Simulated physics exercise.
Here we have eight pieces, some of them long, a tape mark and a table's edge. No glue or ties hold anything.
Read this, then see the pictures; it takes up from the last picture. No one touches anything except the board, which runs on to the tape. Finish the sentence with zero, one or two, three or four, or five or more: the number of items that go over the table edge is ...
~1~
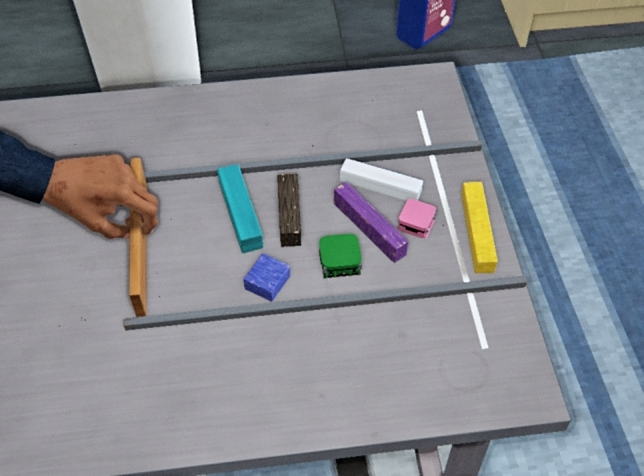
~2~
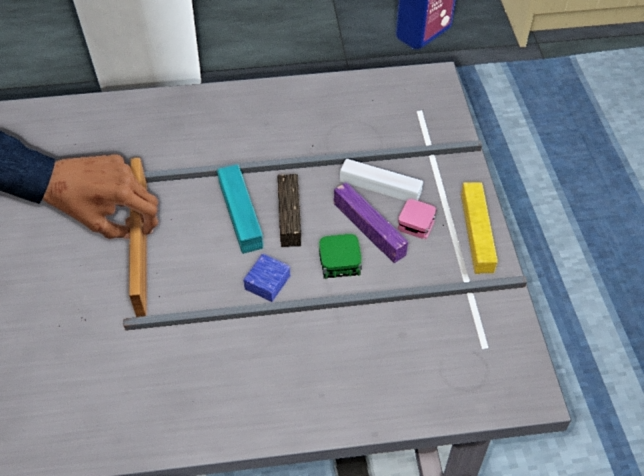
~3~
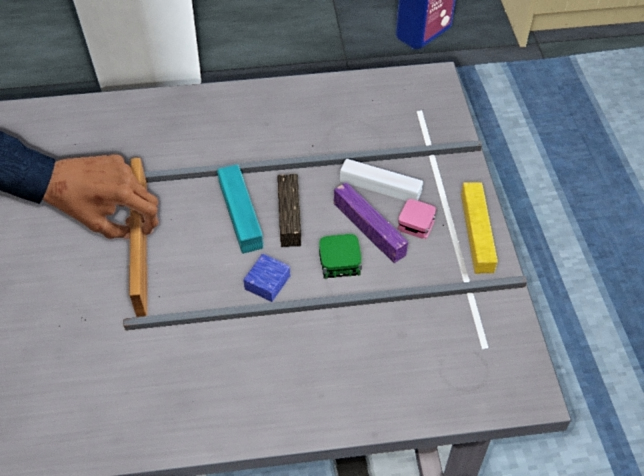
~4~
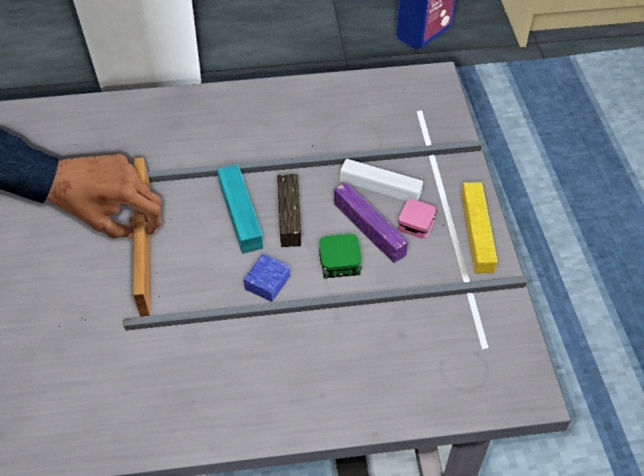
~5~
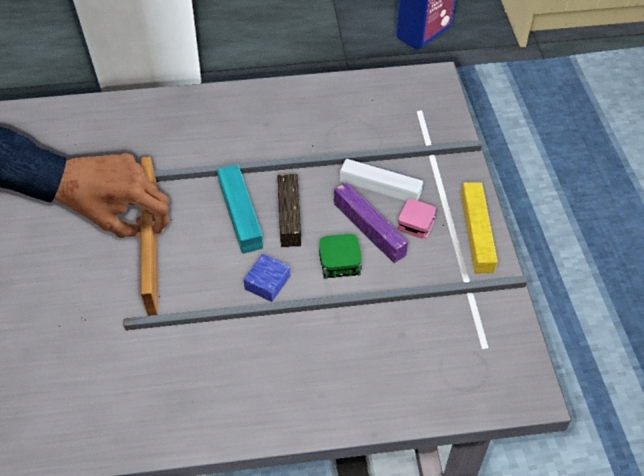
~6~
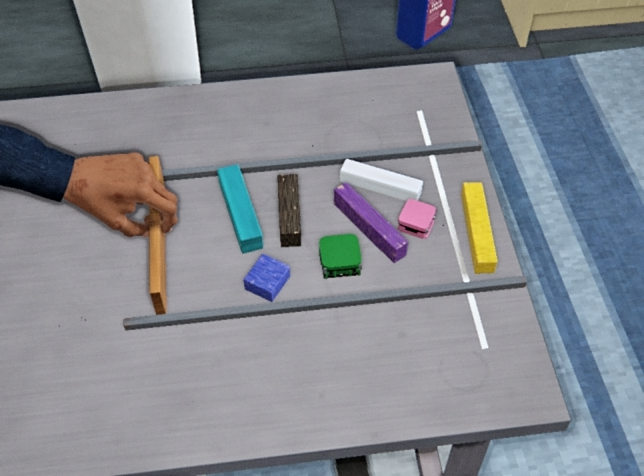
The number of items that go over the table edge is three or four.
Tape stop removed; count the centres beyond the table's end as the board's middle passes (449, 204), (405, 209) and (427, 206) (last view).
4; 1; 2.
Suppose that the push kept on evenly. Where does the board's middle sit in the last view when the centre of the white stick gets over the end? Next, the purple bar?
At (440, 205) for the white stick; at (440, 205) for the purple bar.
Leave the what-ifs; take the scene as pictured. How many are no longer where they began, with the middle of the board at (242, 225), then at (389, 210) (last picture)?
Moved so far: 2, later 8.
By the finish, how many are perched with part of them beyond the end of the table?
Things overhanging at the end: 1.
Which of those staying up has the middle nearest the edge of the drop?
The one in question is the green case.
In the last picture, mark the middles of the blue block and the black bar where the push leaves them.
The blue block stops around (476, 250); the black bar around (477, 192).
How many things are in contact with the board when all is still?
My count gives 2.
A little later, none off yet; yellow bar at rest near (478, 227); pink case at rest near (417, 220); white stick at rest near (381, 181).
When it is over, the number that fall off is three or four; down, purple bar, white stick, pink case and yellow bar.
